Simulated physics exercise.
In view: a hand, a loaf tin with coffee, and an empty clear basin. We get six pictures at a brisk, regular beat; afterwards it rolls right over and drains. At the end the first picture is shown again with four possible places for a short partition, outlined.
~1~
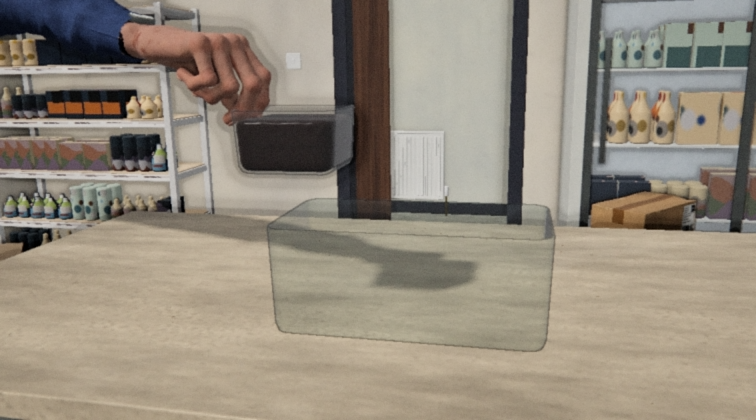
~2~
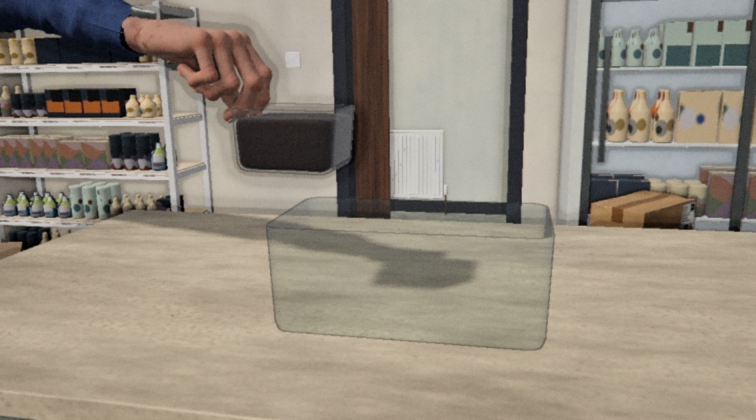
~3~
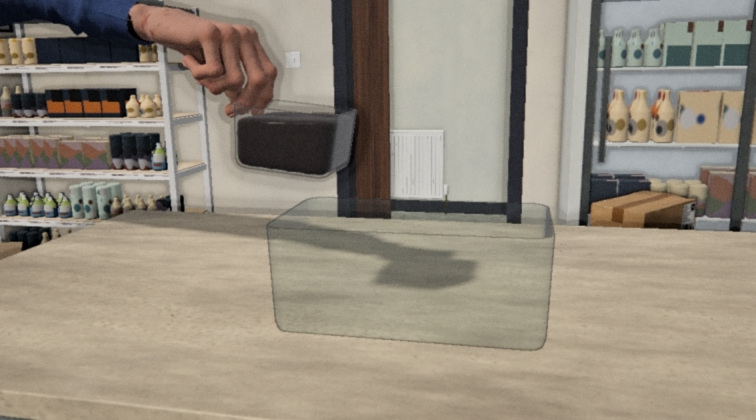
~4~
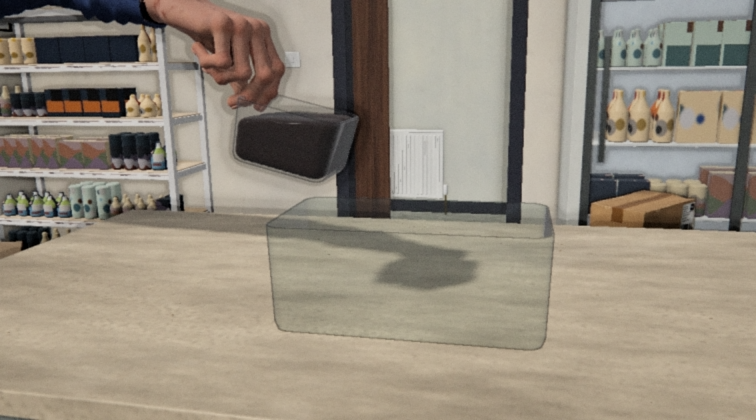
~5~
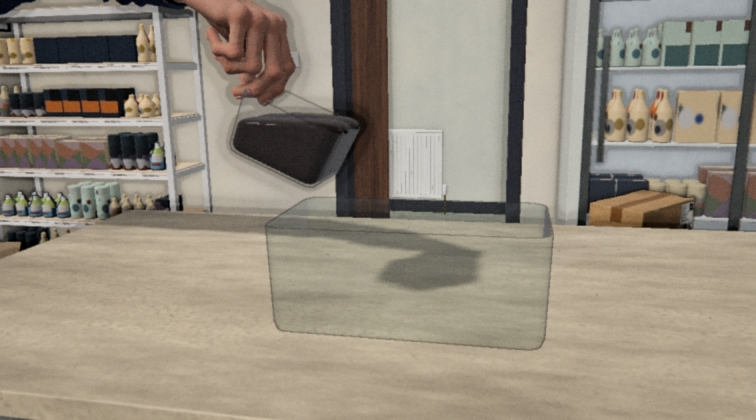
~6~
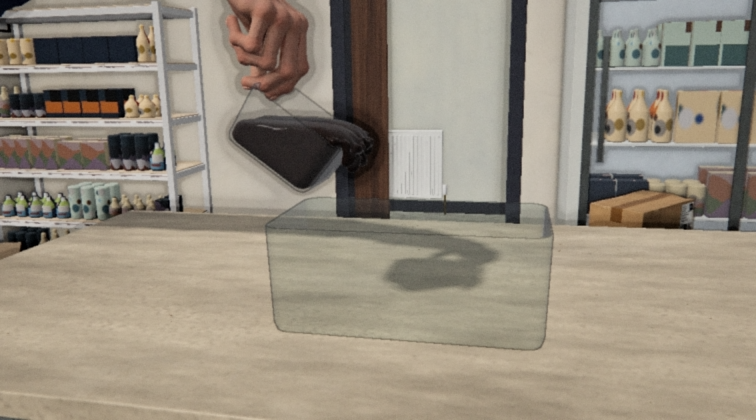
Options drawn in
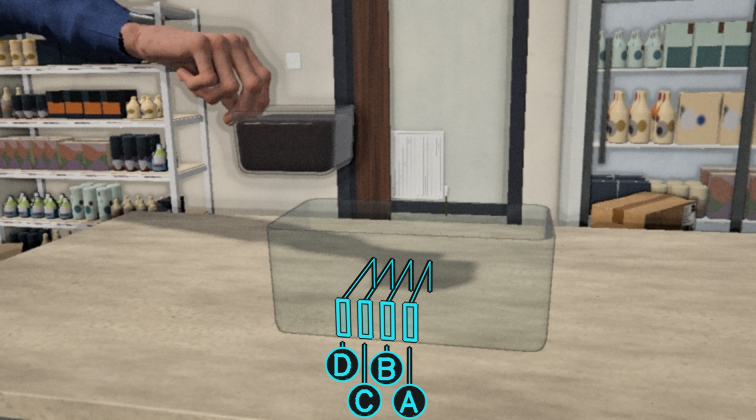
Hand tilting a loaf tin steadily to the right above an empty clear basin, dark coffee coming over its lower lip.
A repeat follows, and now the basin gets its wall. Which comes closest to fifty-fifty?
Best: B.
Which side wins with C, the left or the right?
More ends on the right.
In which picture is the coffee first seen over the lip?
In picture 5.
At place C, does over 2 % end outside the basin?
No.
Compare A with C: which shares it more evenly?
C it is.
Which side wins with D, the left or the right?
The right one.
In cyan, A at (409, 348); B at (386, 346); C at (364, 344); D at (342, 342).
With A, about 90 % ends left of the wall and 9 % right of it.
With B, about 47 % ends left of the wall and 52 % right of it.
With C, about 25 % ends left of the wall and 74 % right of it.
With D, about 9 % ends left of the wall and 91 % right of it.
